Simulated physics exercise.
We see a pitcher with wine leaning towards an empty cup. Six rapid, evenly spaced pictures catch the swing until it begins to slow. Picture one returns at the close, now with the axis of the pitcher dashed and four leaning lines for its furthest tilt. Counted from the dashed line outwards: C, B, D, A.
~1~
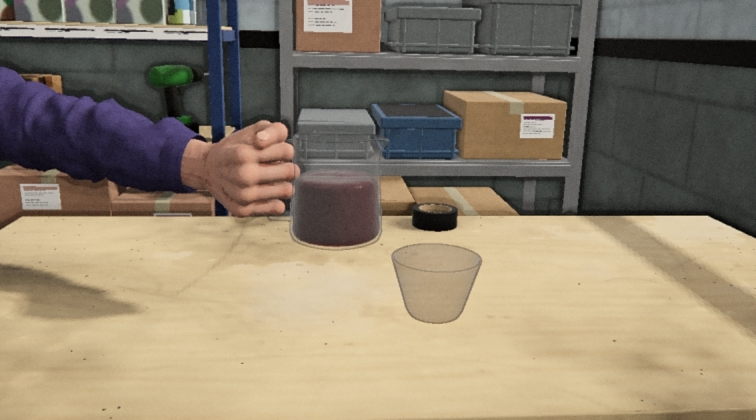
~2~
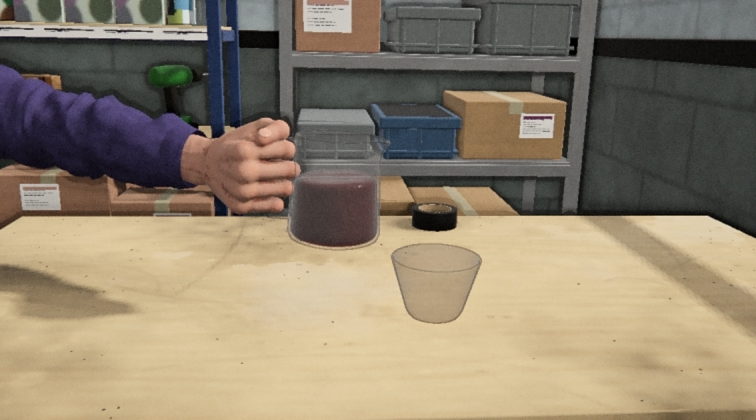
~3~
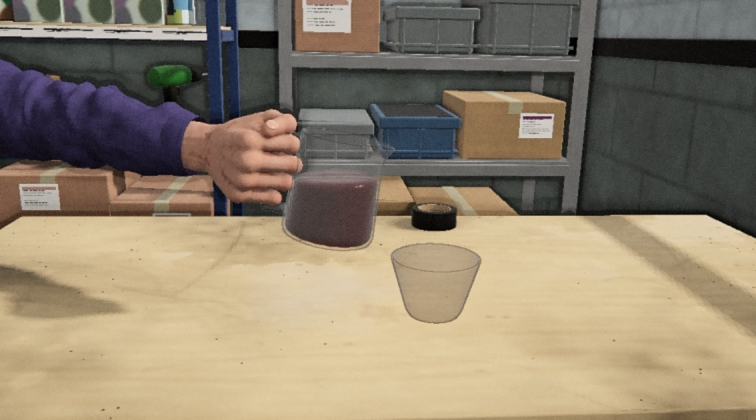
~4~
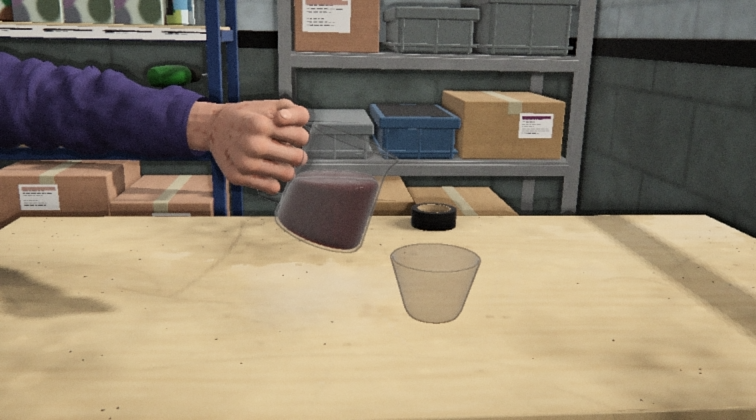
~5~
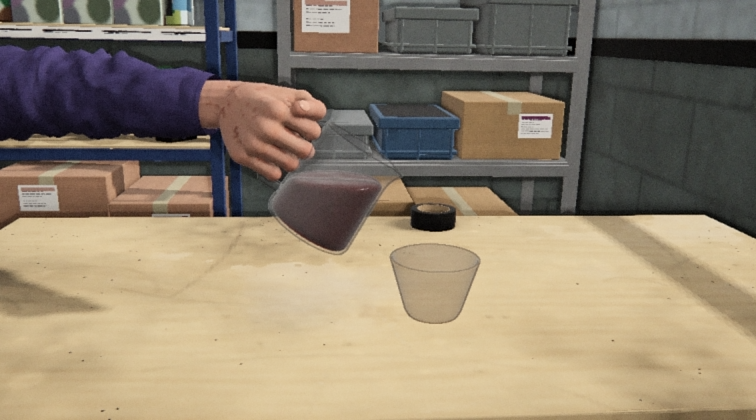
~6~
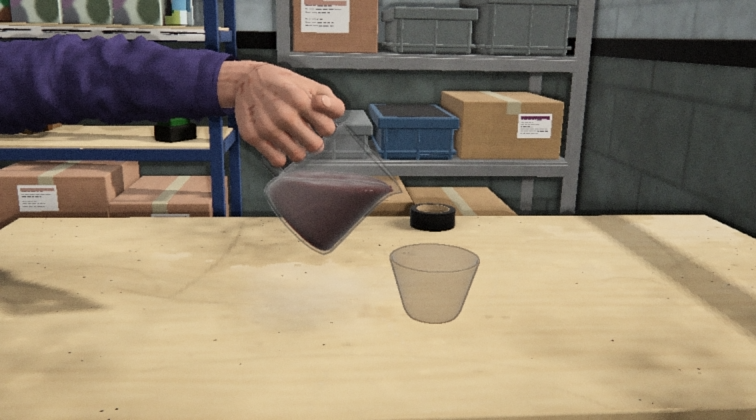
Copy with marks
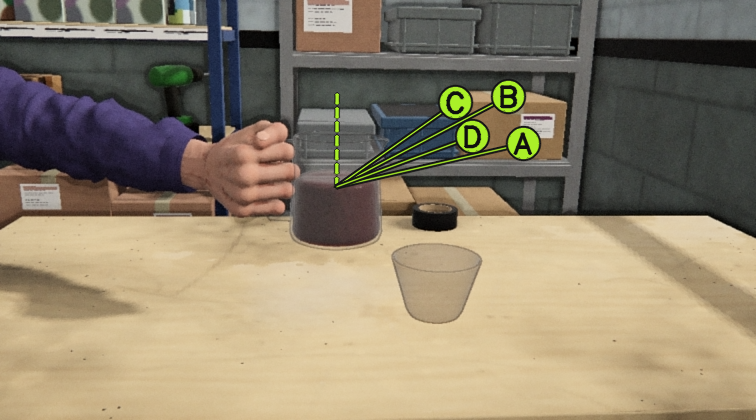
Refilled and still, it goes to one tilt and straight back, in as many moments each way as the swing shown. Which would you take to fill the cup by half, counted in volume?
The answer is mark D.
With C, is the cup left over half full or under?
Under half.
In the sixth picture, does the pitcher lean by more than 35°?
Yes.
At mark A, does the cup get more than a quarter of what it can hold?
Yes.
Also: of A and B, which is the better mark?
The answer is A.
On the marked copy, A at (506, 147); B at (493, 104); C at (441, 112); D at (456, 142).
With A, the cup ends with about 63 % of what it can hold; 6 % of the wine is spilt.
With B, the cup ends with about 28 % of what it can hold.
With C, the cup ends with about 12 % of what it can hold.
With D, the cup ends with about 45 % of what it can hold; 3 % of the wine is spilt.
